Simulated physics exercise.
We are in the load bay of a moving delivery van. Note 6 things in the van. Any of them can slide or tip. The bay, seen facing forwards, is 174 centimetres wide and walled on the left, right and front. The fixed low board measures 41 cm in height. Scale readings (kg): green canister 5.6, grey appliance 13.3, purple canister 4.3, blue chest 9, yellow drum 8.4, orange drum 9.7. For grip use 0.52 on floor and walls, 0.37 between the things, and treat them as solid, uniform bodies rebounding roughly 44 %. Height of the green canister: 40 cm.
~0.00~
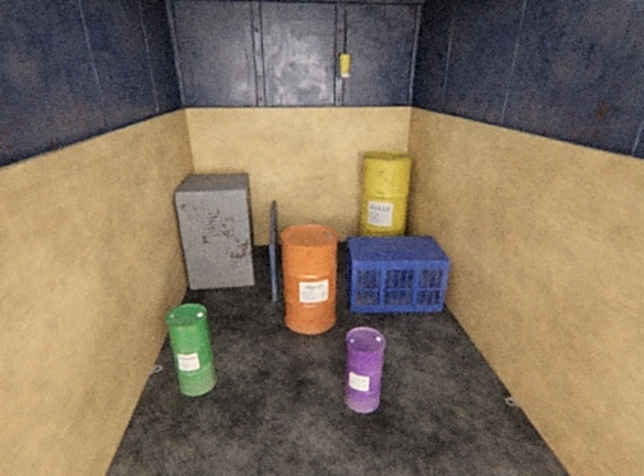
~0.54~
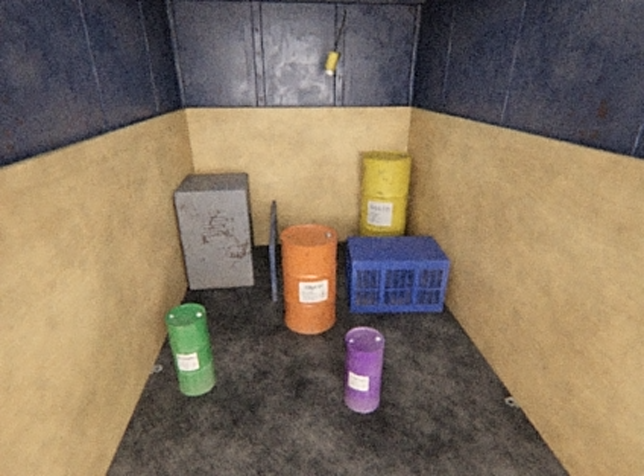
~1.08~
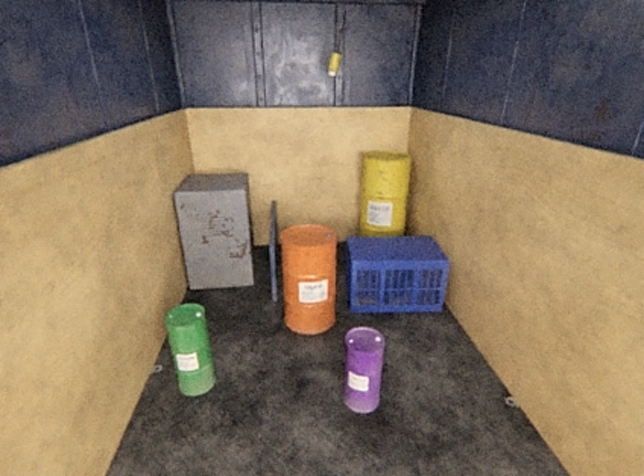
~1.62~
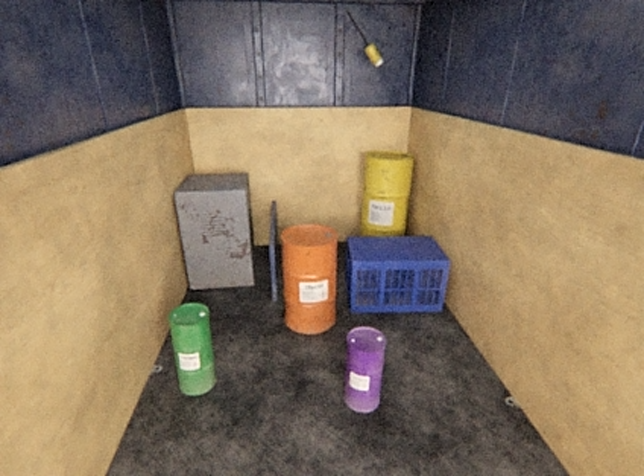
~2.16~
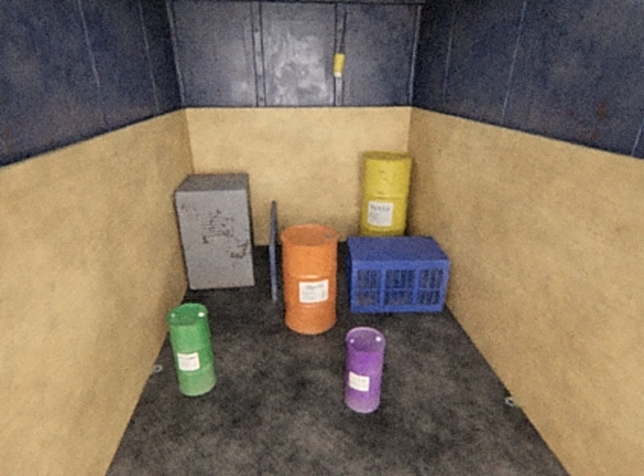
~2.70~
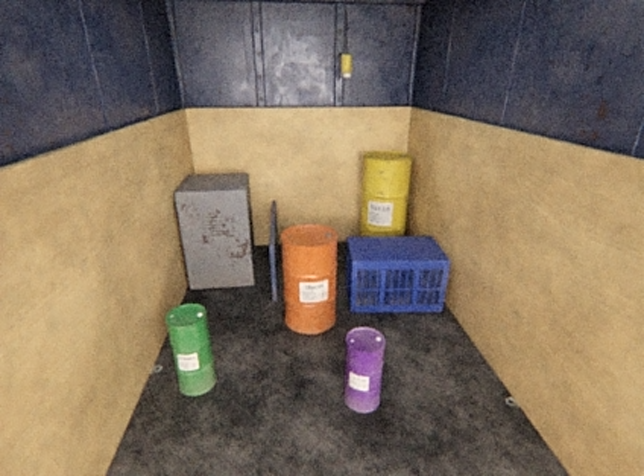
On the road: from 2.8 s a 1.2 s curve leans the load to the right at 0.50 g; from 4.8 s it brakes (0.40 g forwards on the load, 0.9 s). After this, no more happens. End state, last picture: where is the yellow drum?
Roughly (385, 207).
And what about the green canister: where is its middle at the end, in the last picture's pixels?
It ends up near (307, 323).
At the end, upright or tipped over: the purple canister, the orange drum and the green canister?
Outcome noted - the purple canister ends up fallen, the orange drum survives without falling, the green canister ends up fallen.
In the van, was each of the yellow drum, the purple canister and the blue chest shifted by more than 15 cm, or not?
Yellow drum: Remains in place; purple canister: Is displaced; blue chest: Remains in place.
Around 3.70 s, force 0.50 g right; yellow drum shifted 3 cm near (388, 206); green canister on its side; purple canister at 38° to upright.
Around 4.20 s, no push; green canister on its side; purple canister on its side.
Around 5.50 s, force 0.32 g forwards; green canister on its side; purple canister on its side; orange drum at 3° to upright.
Finally (6.3 s), on their side or leaning hard in the van, green canister and purple canister; the other 4 still in place (within 15 cm). Final places as that camera would see them, yellow drum near (385, 207).
